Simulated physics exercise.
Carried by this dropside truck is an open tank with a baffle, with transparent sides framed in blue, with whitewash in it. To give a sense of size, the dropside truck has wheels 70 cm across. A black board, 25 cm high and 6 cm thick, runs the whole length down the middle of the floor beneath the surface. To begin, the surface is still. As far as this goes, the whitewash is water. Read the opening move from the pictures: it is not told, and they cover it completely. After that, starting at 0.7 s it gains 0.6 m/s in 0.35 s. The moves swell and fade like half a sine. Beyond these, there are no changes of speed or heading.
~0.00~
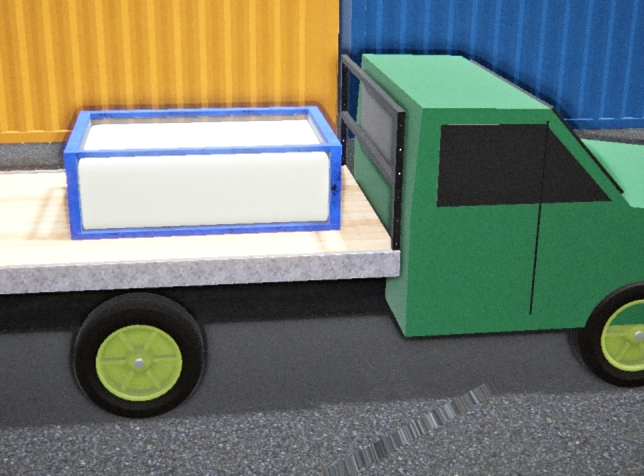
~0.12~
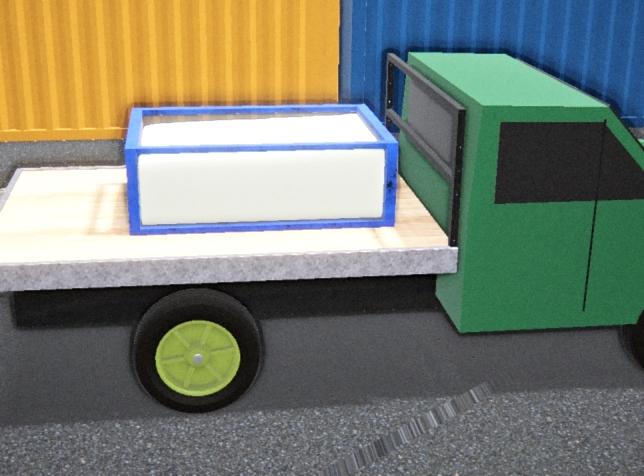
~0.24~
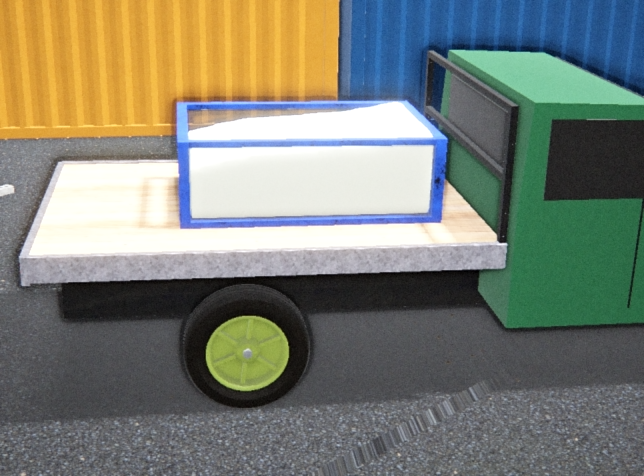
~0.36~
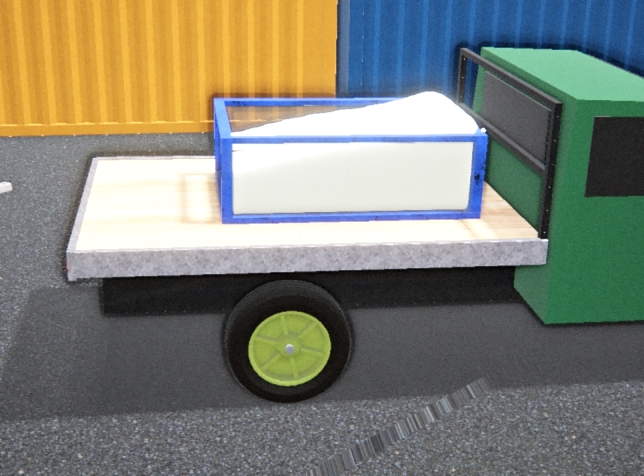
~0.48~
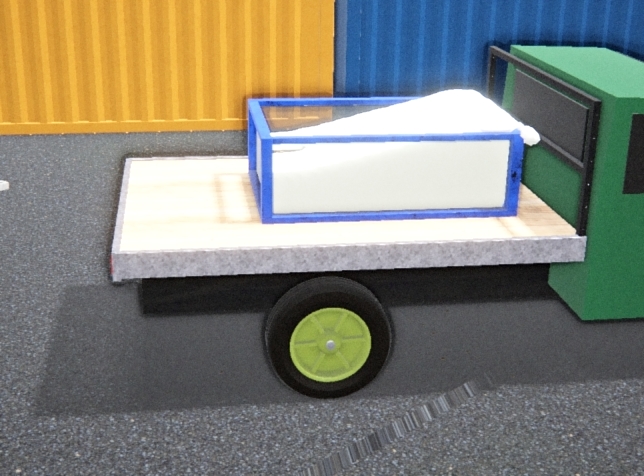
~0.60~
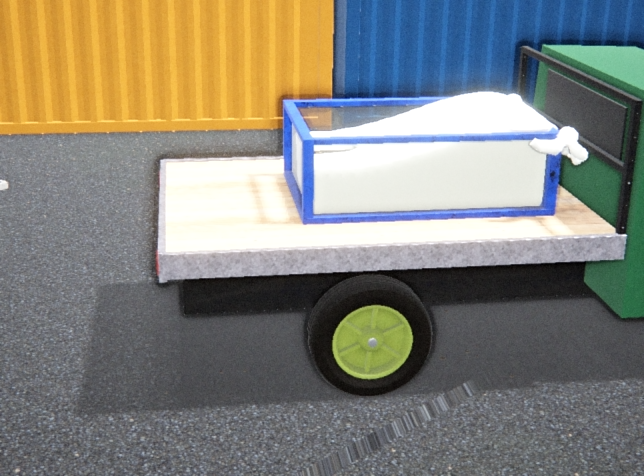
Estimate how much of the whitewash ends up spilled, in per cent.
Roughly 16 % of the whitewash spills.
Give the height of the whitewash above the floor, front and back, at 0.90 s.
Heights: Front 38 cm, then back 38 cm.
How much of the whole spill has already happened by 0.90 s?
Roughly 10 per cent by then.
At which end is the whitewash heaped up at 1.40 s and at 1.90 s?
At the back, then the front.
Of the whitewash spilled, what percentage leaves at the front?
About 40 per cent.
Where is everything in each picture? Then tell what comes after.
In the first picture, the whitewash reaches (296, 123) at the front end; it reaches (104, 127) at the back end; no slope yet; the front is on the right, levels are read along the far wall; a wheel hub at (139, 367).
In the second picture, the whitewash reaches (346, 119) at the front end; it reaches (157, 125) at the back end; no slope yet.
In the third picture, the whitewash reaches (389, 105) at the front end; it reaches (202, 130) at the back end; it is heaped 7° towards the front.
In the fourth picture, the whitewash reaches (425, 94) at the front end; it is heaped 13° towards the front.
In the fifth picture, the whitewash reaches (458, 89) at the front end; it is heaped 14° towards the front.
In the sixth picture, the whitewash reaches (492, 93) at the front end; it is heaped 12° towards the front; a wheel hub at (374, 346); whitewash is coming over the front.
By 0.90 s it stands 38 cm high behind and 38 cm in front; 2 per cent has gone over the front.
By 1.40 s it stands 60 cm high behind and 22 cm in front; 4 per cent has gone over the front and the back.
By 1.90 s it stands 31 cm high behind and 43 cm in front; 11 per cent has gone over the back and the front.
By 4.03 s 16 per cent has gone over the back and the front, 75 of 464 litres.
